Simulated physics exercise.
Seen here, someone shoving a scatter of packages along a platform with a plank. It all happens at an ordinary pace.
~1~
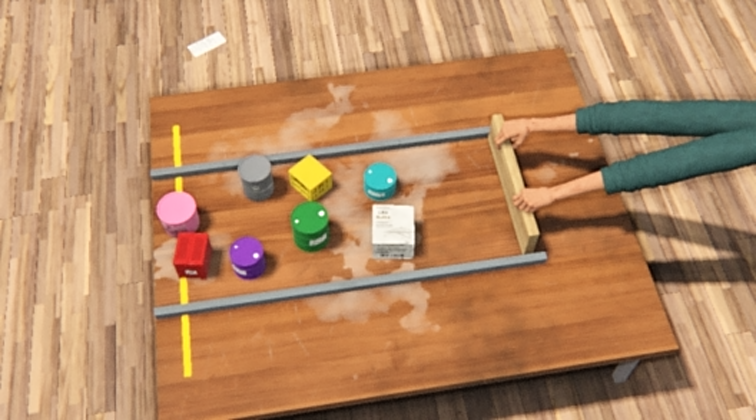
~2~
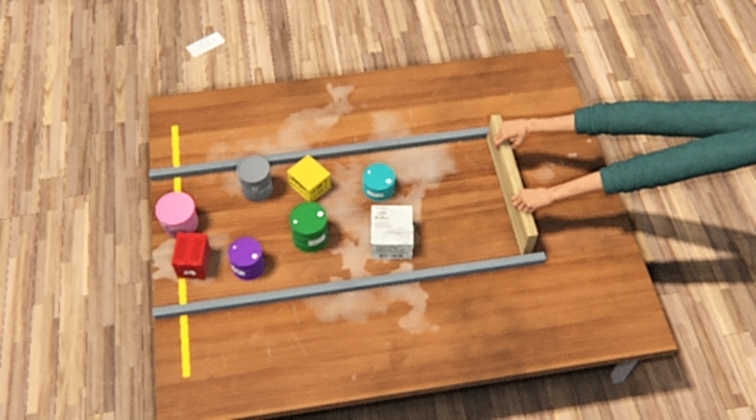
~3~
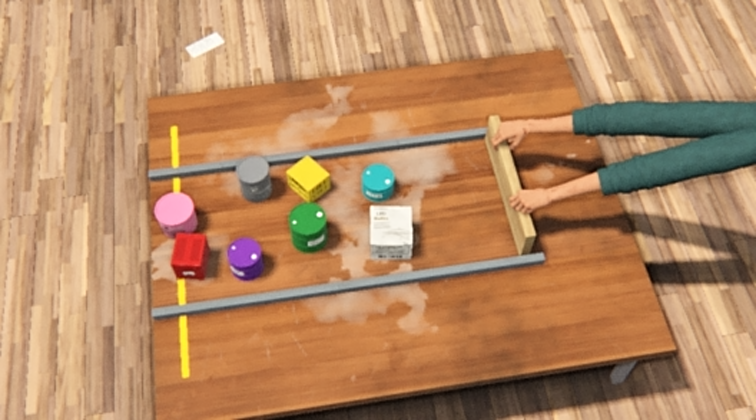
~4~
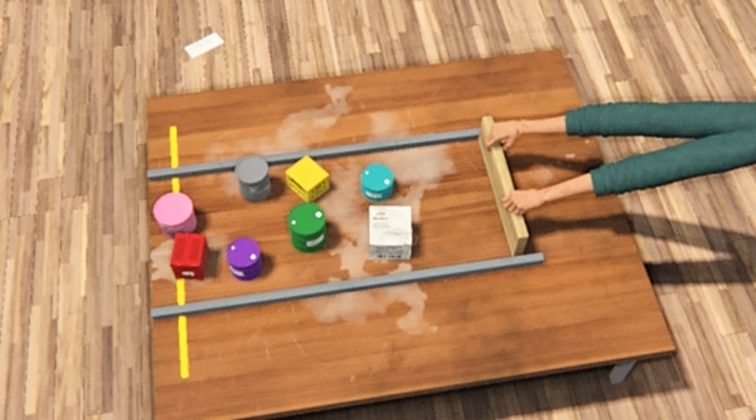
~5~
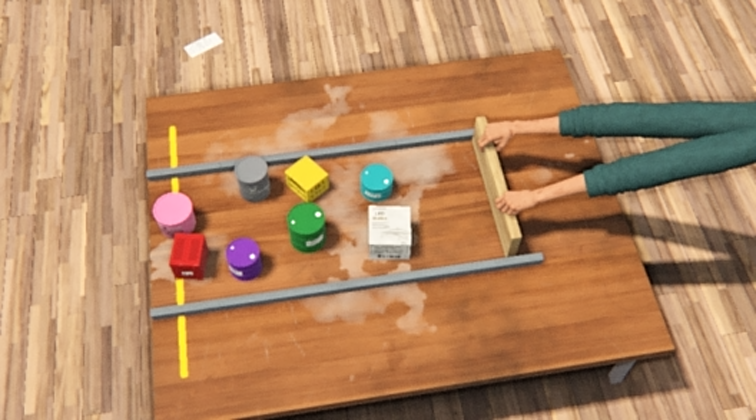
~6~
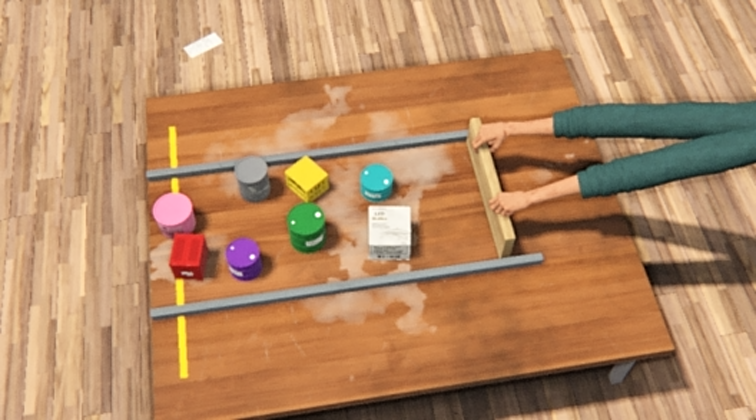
At first, two hands hold a wooden plank at the right of a table, between two grey rails, with colourful canisters and boxes scattered to its left. The hands then slide the plank slightly left, narrowing the gap to the white box, while the packages stay almost unmoved beside the yellow tape.
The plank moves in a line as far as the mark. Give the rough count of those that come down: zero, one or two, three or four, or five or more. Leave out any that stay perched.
As it turns out, the number that fall off is five or more.
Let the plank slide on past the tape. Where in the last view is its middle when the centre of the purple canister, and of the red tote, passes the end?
Its middle is around (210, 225) and around (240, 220).
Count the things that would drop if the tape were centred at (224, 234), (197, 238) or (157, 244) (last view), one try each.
It would be 1, 4 and 8.
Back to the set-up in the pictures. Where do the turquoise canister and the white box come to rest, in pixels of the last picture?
The turquoise canister at (159, 219), the white box at (156, 268).
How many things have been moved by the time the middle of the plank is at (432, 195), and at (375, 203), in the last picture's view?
First 0, then 2.
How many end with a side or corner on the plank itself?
In contact: 3.
Soon after, none off yet; pink pail at rest near (175, 217); red tote at rest near (189, 257); purple canister at rest near (244, 260).
Then, none off yet; pink pail at rest near (175, 217); red tote at rest near (189, 257); purple canister moved about its own width near (227, 272).
At rest, the number that fall off is five or more; fallen, green canister, grey pail, purple canister, red tote and pink pail.
